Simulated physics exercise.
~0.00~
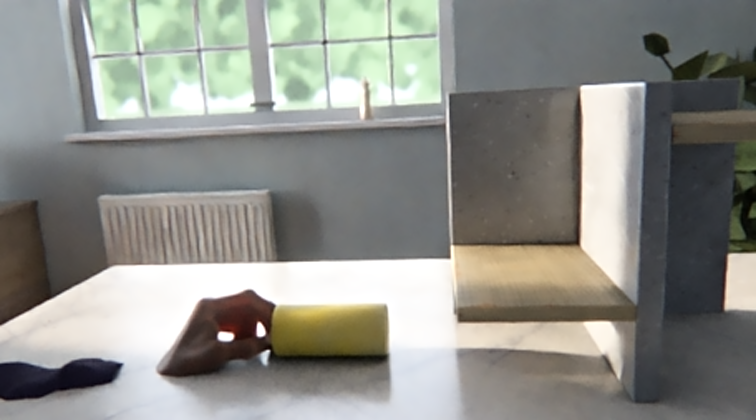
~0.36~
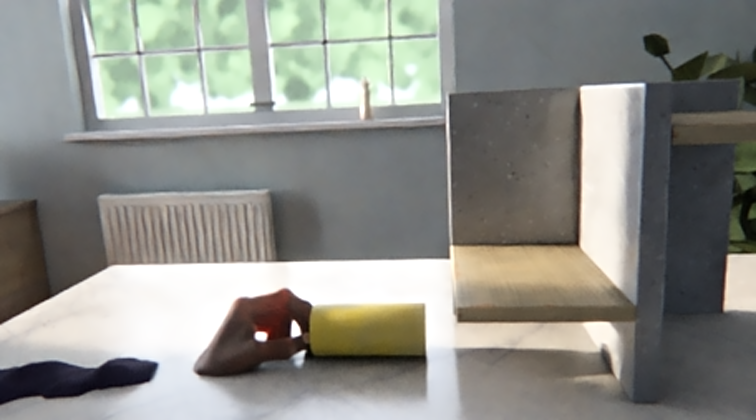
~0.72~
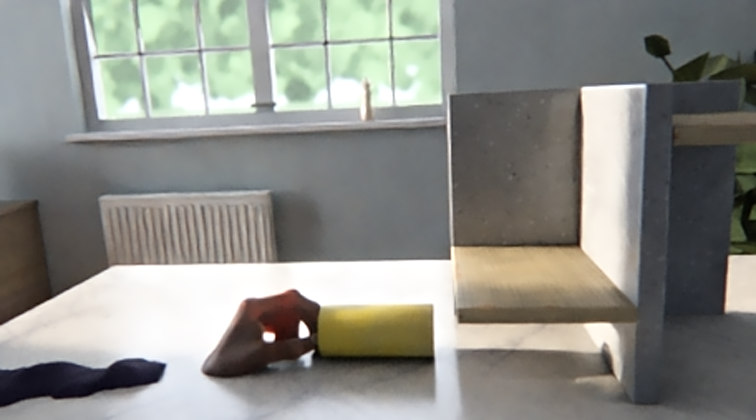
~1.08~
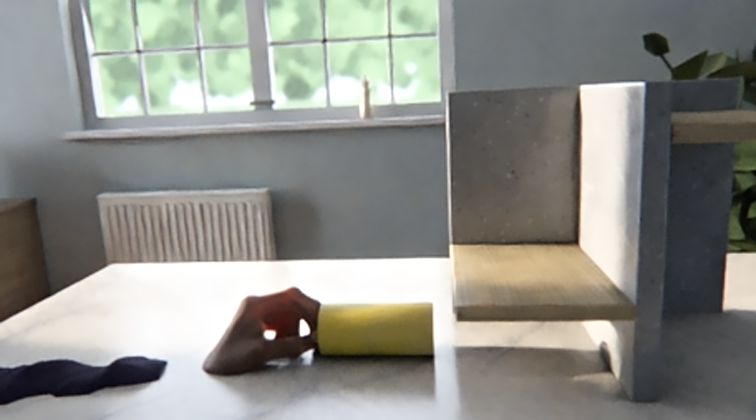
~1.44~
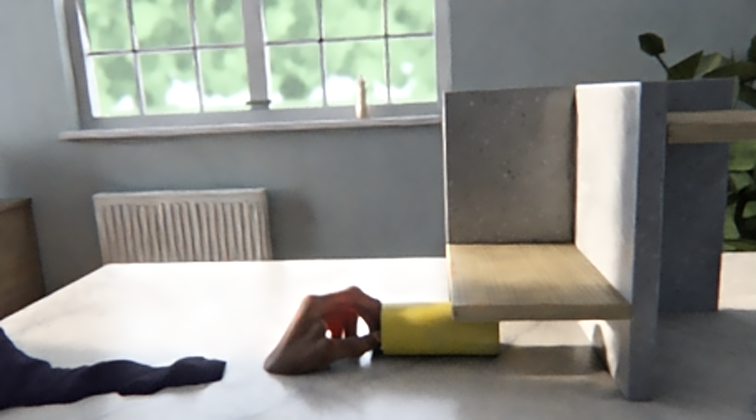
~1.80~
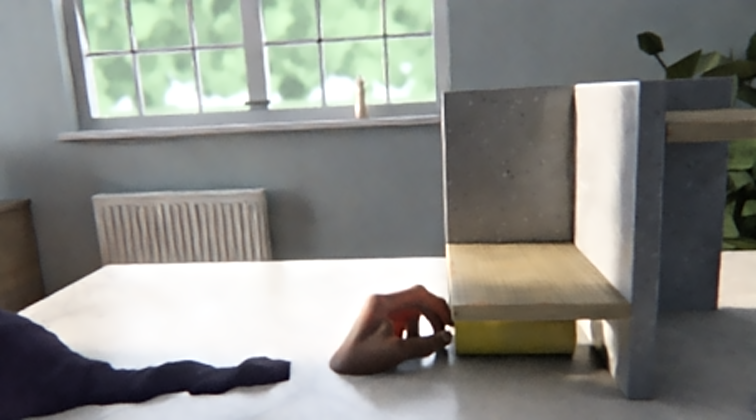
A pale tabletop stands before a grey wall with a window and a white radiator, seen from the front by a slightly swaying camera. At the left, a hand in a dark sleeve holds the end of a yellow candle lying on its side, while a grey stone-like unit with a low wooden shelf stands at the right. The hand pushes the candle to the right, then pauses just short of the shelf. It pushes again, and the candle slides partway into the opening. Finally the candle goes under the shelf, clearing it, with the hand still at its left end.
